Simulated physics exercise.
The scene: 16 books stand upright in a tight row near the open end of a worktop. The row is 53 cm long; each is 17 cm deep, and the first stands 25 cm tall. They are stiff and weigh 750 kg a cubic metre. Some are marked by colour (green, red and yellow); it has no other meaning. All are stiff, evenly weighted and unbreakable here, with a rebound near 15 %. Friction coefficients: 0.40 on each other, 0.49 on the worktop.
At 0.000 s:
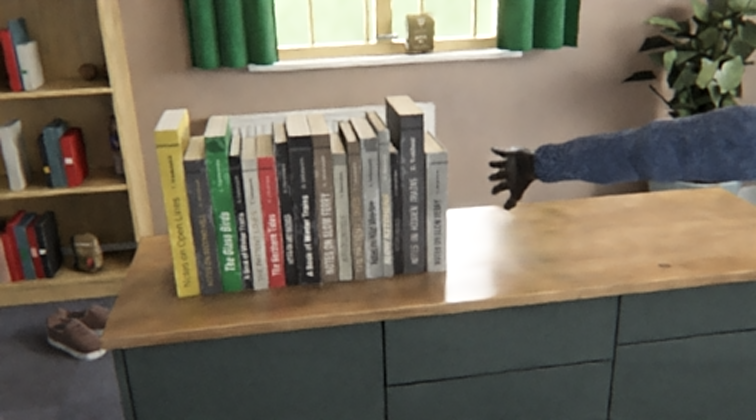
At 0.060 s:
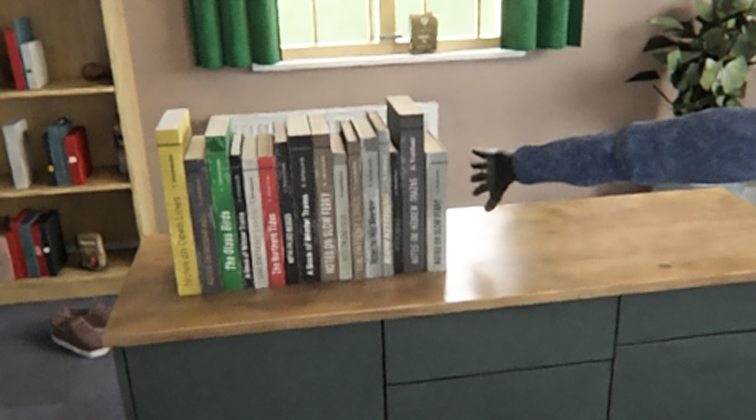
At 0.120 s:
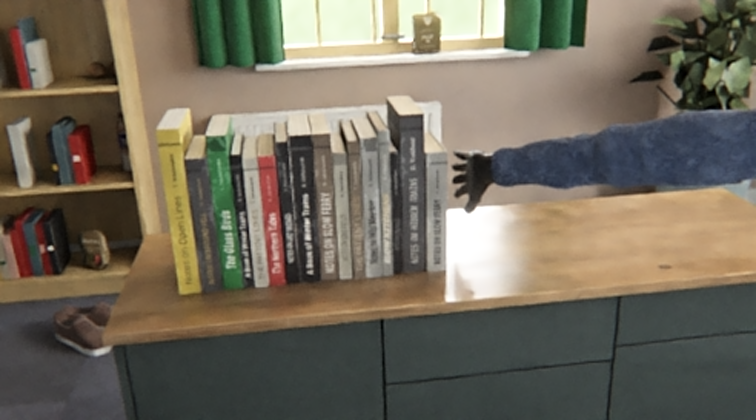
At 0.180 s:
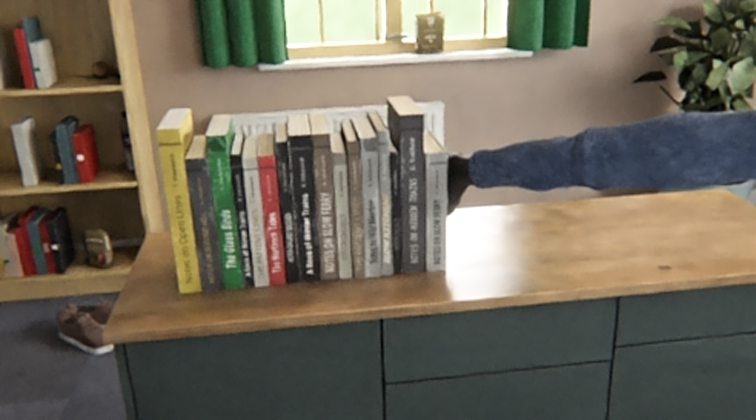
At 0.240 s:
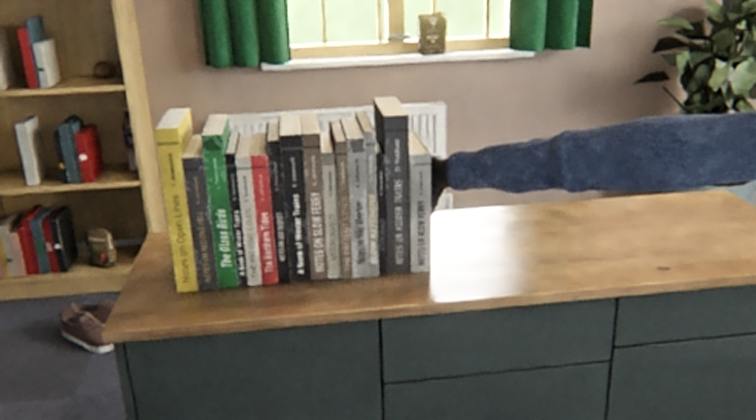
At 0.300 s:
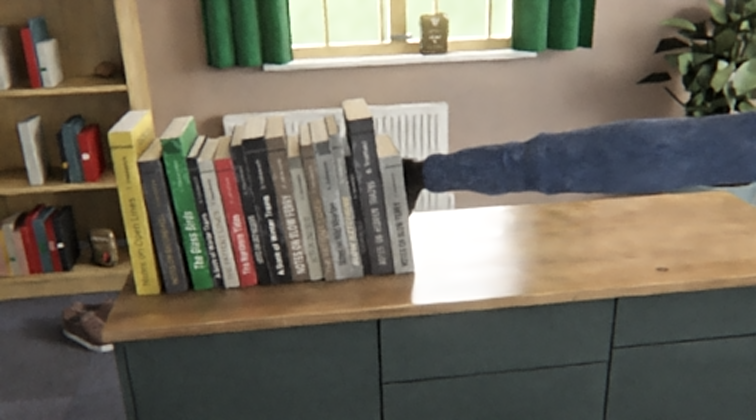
A dark-gloved hand on a blue-sleeved arm reaches in from the right above a wooden counter with dark drawers, seen from the front and slightly above as the camera shifts a little. A row of upright books, yellow at the left end, then green, red, black and grey, stands before a green-curtained window, shelves left, plant right. The hand meets the right end and pushes the row leftward, the books sliding and leaning slightly.
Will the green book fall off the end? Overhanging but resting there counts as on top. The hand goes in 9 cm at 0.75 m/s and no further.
In the end the green book goes over the edge.
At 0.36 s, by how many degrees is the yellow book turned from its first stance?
About 20°.
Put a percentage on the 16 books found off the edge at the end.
Roughly 20 per cent of them.
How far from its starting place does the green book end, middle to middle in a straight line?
About 90 cm.
After 0.36 s, none of the 16 books off the edge, 16 disturbed; green book 21° from how it stood; red book 21° from how it stood.
After 0.46 s, none of the 16 books off the edge, 16 disturbed; green book 40° from how it stood; yellow book 53° from how it stood.
After 0.72 s, 2 of the 16 books off the edge; green book on its side; yellow book on its side.
After 0.98 s, 3 of the 16 books off the edge; green book upside down; yellow book on its side.
In the end (1.3 s), 3 of the 16 books off the edge; green book on its side; yellow book on its side; red book 46° from how it stood.
